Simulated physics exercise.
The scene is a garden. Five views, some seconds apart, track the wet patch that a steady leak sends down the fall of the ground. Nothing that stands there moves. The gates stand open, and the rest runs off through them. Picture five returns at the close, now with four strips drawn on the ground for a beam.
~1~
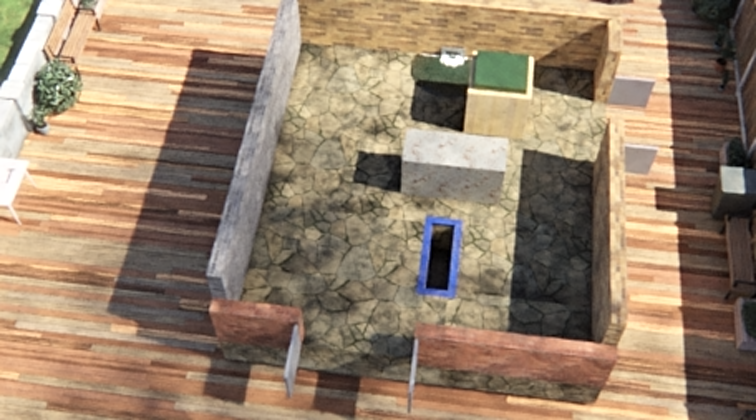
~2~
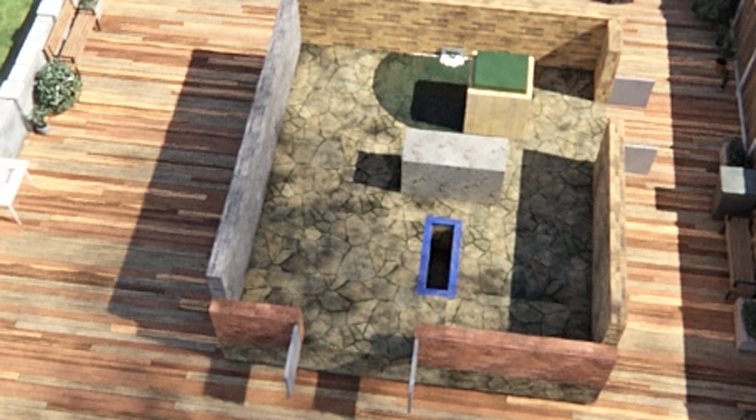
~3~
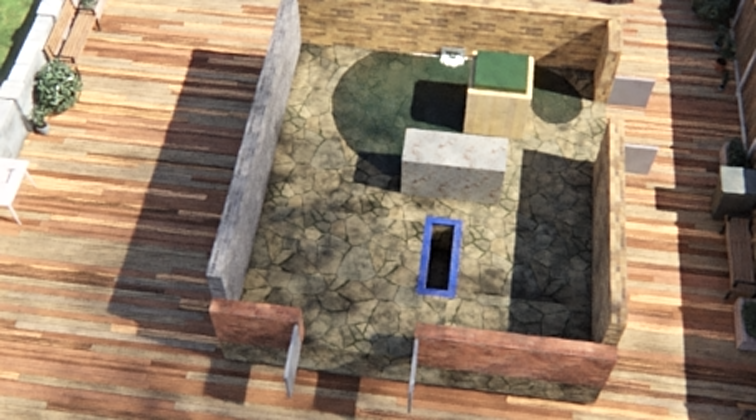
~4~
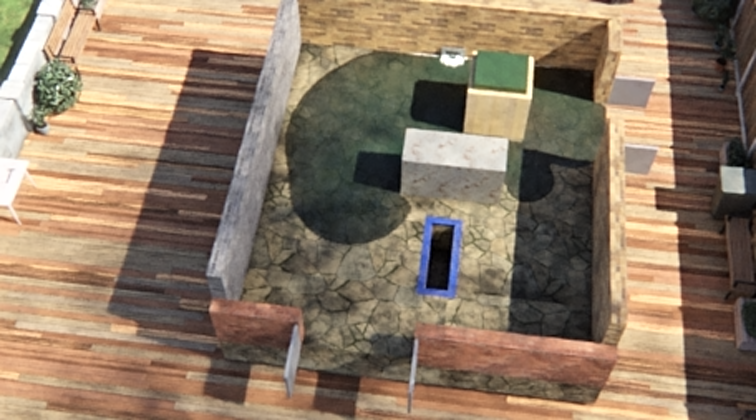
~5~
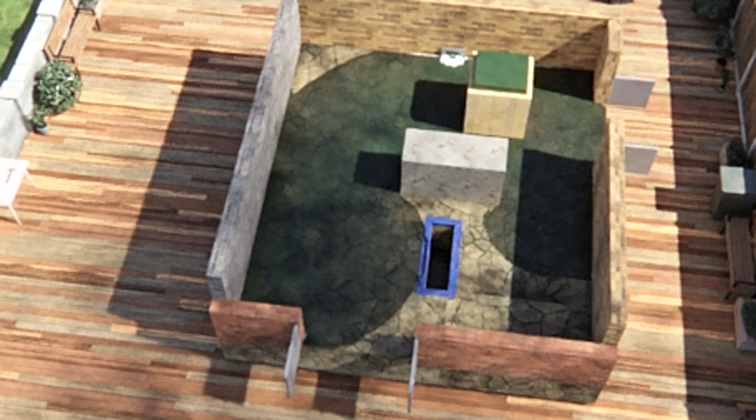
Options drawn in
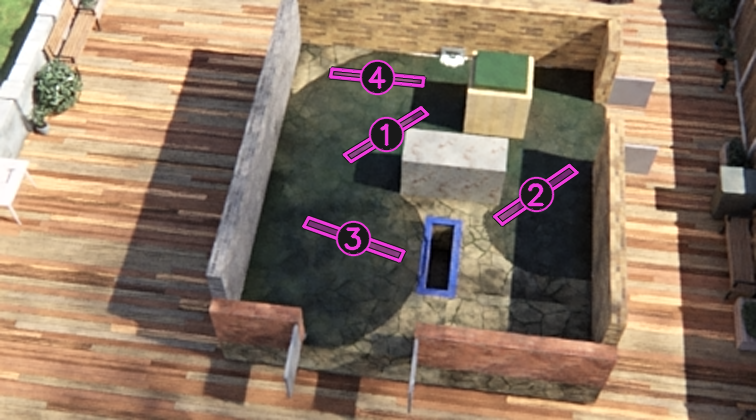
At the start, a small patch of dark green water lies beside a green-topped block at the back of a walled, stone-paved garden. It spreads left and forward, then around the pale block, and finally covers most of the paving, while the blue-rimmed drain stays dry.
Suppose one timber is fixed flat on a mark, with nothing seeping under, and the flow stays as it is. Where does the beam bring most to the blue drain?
I would pick place 3.
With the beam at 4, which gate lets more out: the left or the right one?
More leaves on the left.
On the marked copy, 1 from (347, 158) to (424, 111); 2 from (498, 220) to (573, 169); 3 from (306, 222) to (401, 256); 4 from (331, 72) to (423, 81).
With 1, about 9 % of the stream runs into the blue drain, about 91 % out by the gates.
With 2, about 12 % of the stream runs into the blue drain, about 87 % out by the gates.
With 3, about 25 % of the stream runs into the blue drain, about 75 % out by the gates.
With 4, about 9 % of the stream runs into the blue drain, about 91 % out by the gates.
